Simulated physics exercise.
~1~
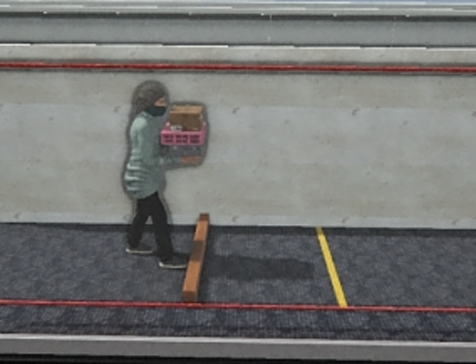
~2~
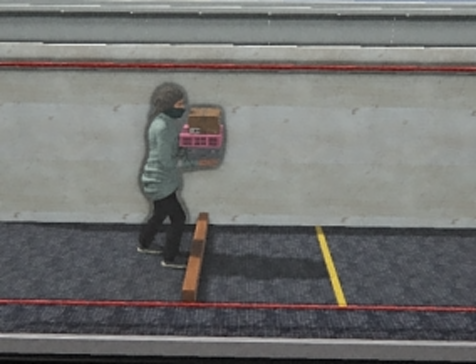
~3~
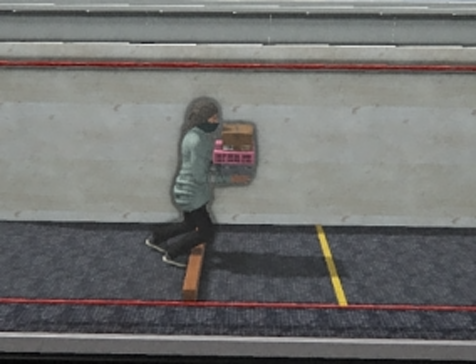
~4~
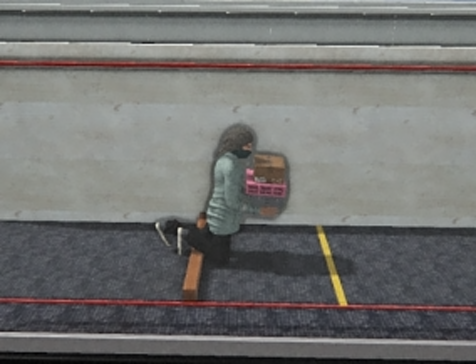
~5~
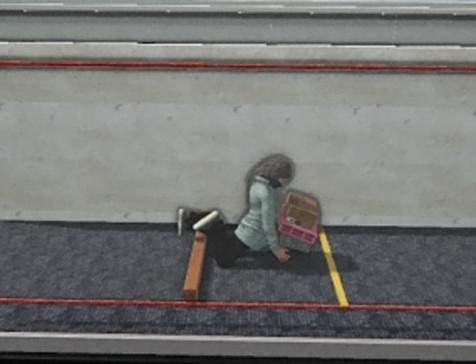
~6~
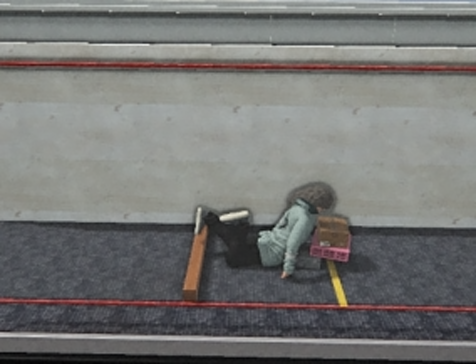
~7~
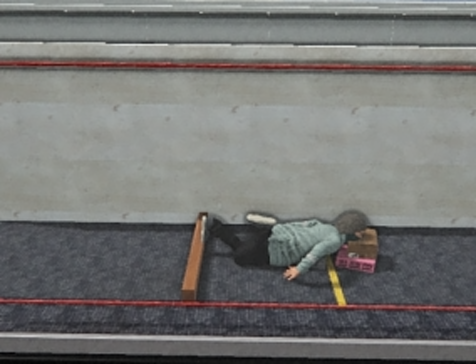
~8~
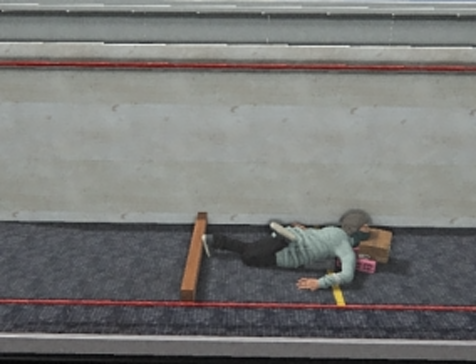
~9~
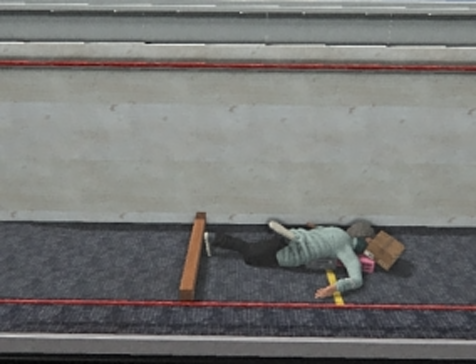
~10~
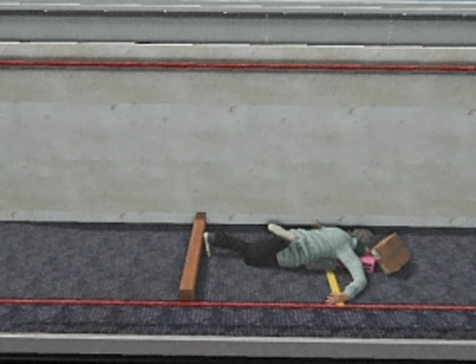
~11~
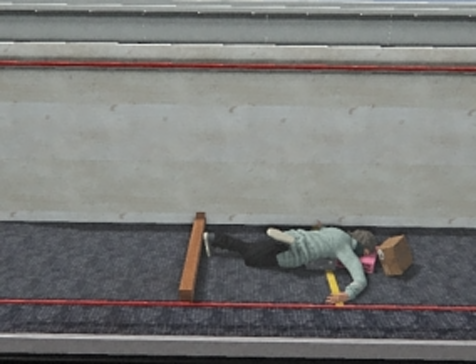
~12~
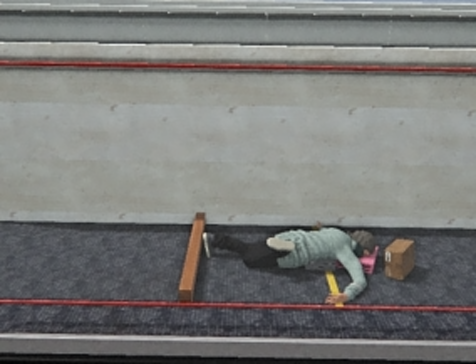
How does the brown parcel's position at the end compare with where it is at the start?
At the start the brown parcel is on top of the load held by the person, to the left of the rail. At the end it rests on the floor well to the right, beyond the yellow line and just past the pink crate.
A person in a pale green top and dark trousers carries a stacked load, with a brown parcel above a pink crate and a greyish box, across a dark floor beside a pale wall, seen from the side and slightly above. An orange-brown rail lies ahead, with a yellow line farther right. The person steps right, catches their feet at the rail and pitches forward onto their knees, arms still around the load. They drop flat as the boxes reach the floor. The parcel tips and turns farther right, ending beyond the line with the pink crate and the person's head.
